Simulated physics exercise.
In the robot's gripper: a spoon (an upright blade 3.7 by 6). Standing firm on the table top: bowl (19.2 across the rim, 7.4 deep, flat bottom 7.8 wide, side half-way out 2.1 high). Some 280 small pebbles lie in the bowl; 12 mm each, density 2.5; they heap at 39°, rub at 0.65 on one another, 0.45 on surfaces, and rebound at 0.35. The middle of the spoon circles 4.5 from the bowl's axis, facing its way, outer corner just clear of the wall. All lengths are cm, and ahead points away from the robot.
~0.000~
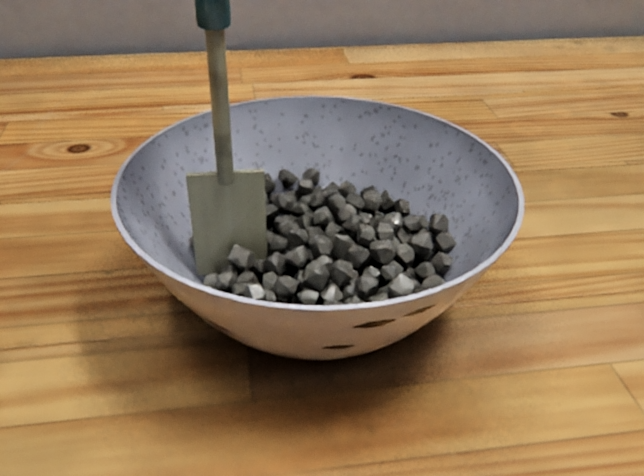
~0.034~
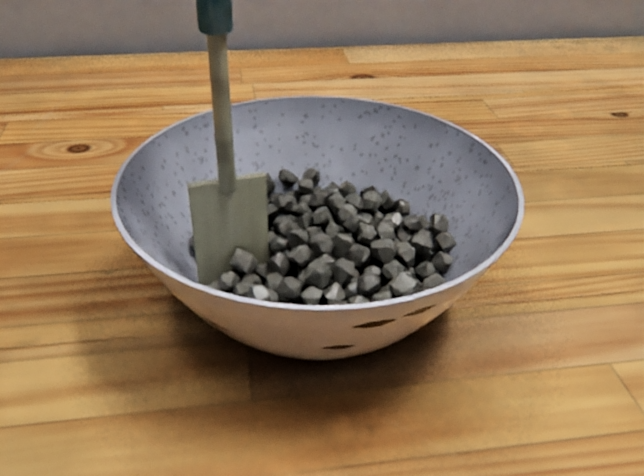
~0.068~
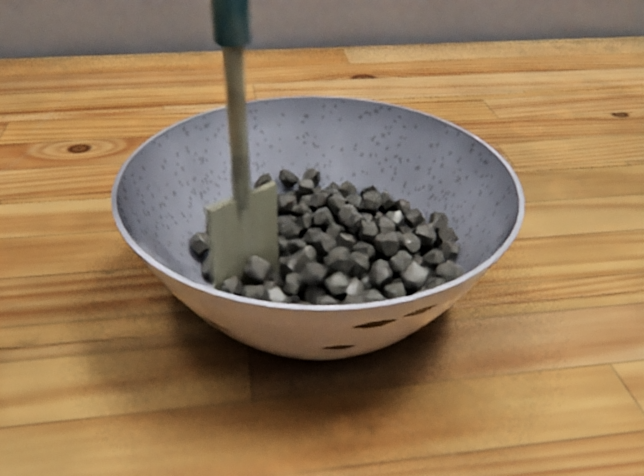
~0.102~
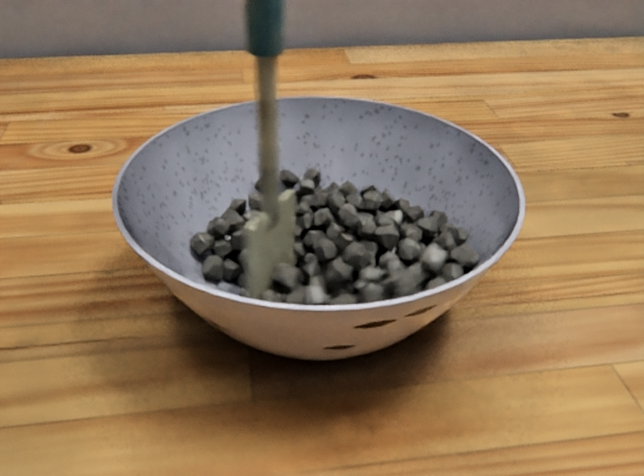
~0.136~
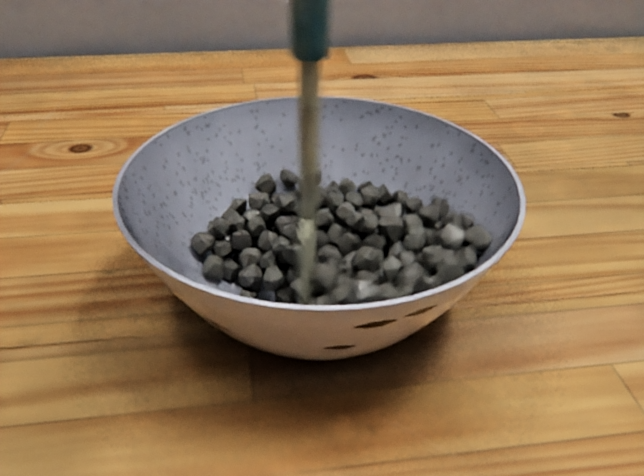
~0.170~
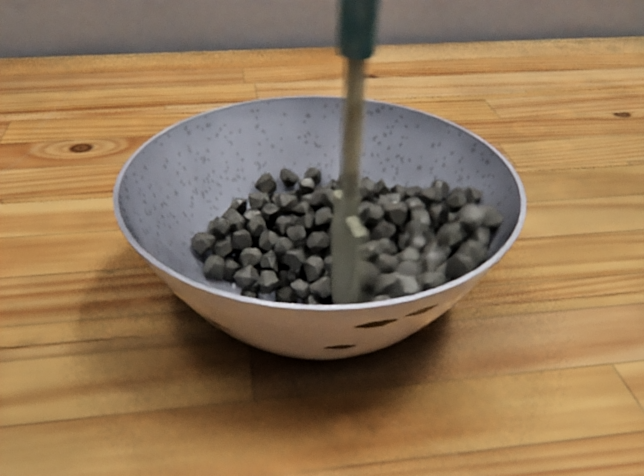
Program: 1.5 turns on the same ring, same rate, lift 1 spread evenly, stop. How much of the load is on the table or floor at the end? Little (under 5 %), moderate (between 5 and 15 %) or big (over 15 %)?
On the table or floor the share is moderate, between 5 and 15 %.
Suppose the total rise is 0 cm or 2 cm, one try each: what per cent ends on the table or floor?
About 15 and 5 per cent.
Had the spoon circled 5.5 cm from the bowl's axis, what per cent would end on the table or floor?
Then about 5 per cent.
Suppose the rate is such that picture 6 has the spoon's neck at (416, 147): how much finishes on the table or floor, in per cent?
About 30 per cent.
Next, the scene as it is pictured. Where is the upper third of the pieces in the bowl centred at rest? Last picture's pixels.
Around (392, 208).
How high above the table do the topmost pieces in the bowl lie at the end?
Roughly 7.5 cm.
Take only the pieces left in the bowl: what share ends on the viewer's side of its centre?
Some 45 per cent.
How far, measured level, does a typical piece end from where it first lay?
Roughly 8 cm.
After 0.44 s, 269° round, highest piece 9 above the table; 265 in the bowl, 9 on the table or floor, 1 in flight or on the tool.
After 0.70 s, 81° round, highest piece 9 above the table; 257 in the bowl, 14 on the table or floor, 4 in flight or on the tool.
After 1.03 s, 180° round, highest piece 8 above the table; 255 in the bowl, 20 on the table or floor.
After 1.73 s, 180° round, highest piece 8 above the table; 255 in the bowl, 20 on the table or floor.
In the end, 255 in the bowl, 20 on the table or floor. That is 7 % on the table or floor.
